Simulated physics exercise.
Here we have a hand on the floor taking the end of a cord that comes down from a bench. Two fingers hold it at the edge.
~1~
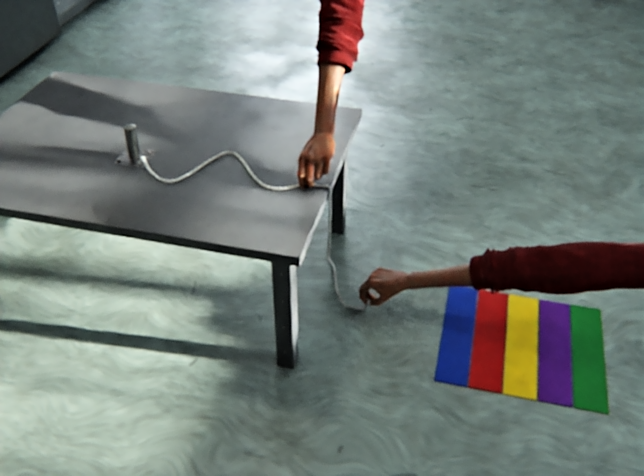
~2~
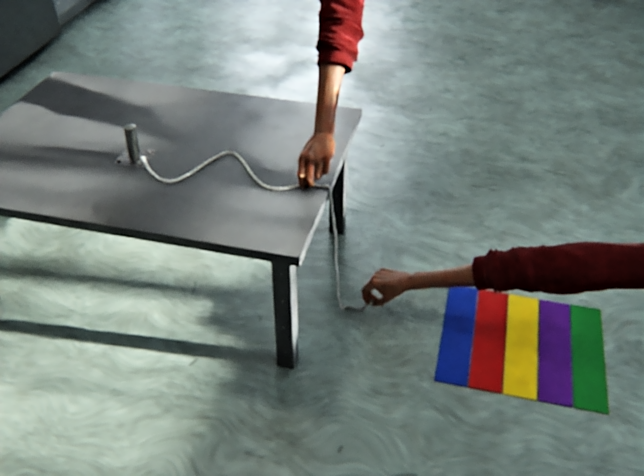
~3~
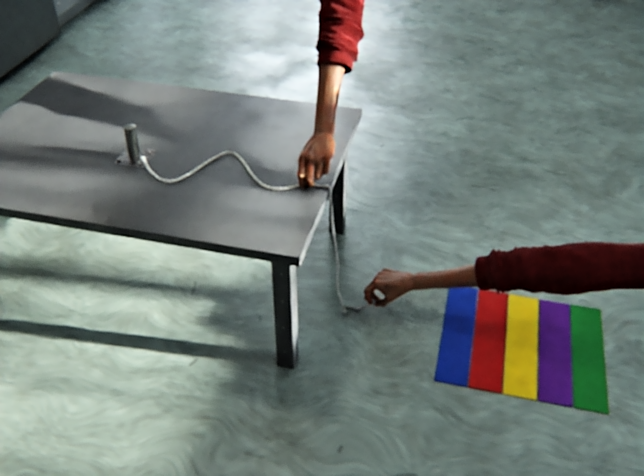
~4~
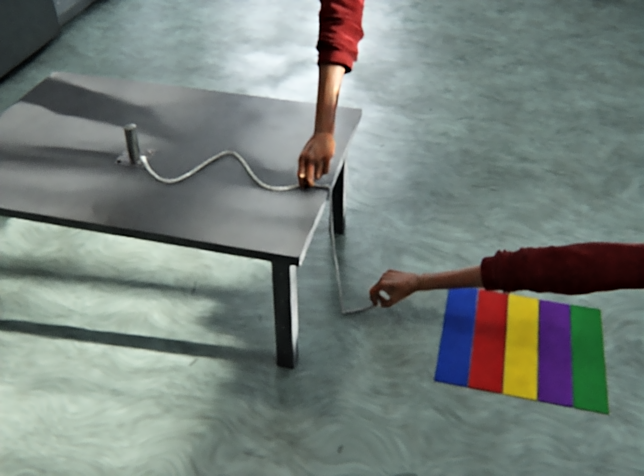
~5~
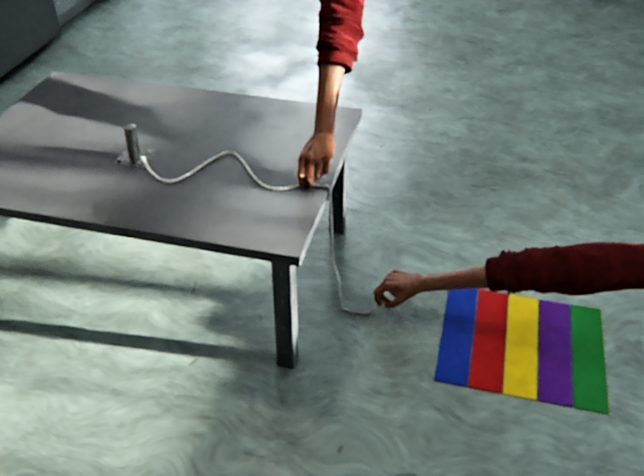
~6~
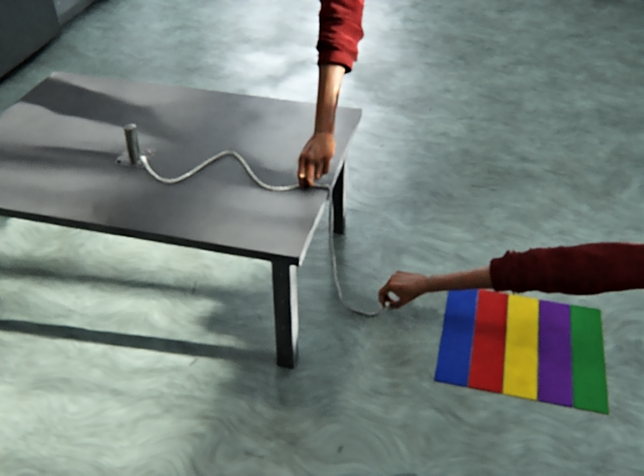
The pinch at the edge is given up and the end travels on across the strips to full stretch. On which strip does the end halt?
The end stops over the purple strip.
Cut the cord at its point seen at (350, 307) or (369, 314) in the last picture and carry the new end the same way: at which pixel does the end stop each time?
In that order: (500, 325) and (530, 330).
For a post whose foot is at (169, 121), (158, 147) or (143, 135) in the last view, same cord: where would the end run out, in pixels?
In that order: (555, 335), (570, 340) and (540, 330).
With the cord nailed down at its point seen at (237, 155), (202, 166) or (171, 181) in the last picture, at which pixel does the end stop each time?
Near (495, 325), (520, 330) and (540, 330).
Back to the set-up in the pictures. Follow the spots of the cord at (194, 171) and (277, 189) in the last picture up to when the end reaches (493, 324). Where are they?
At (222, 168), then (336, 207).
Early on, end near (493, 324); over red.
Midway, end near (534, 331); over yellow.
At the end of the slack, end near (558, 335); over purple. It gets as far as the purple strip.
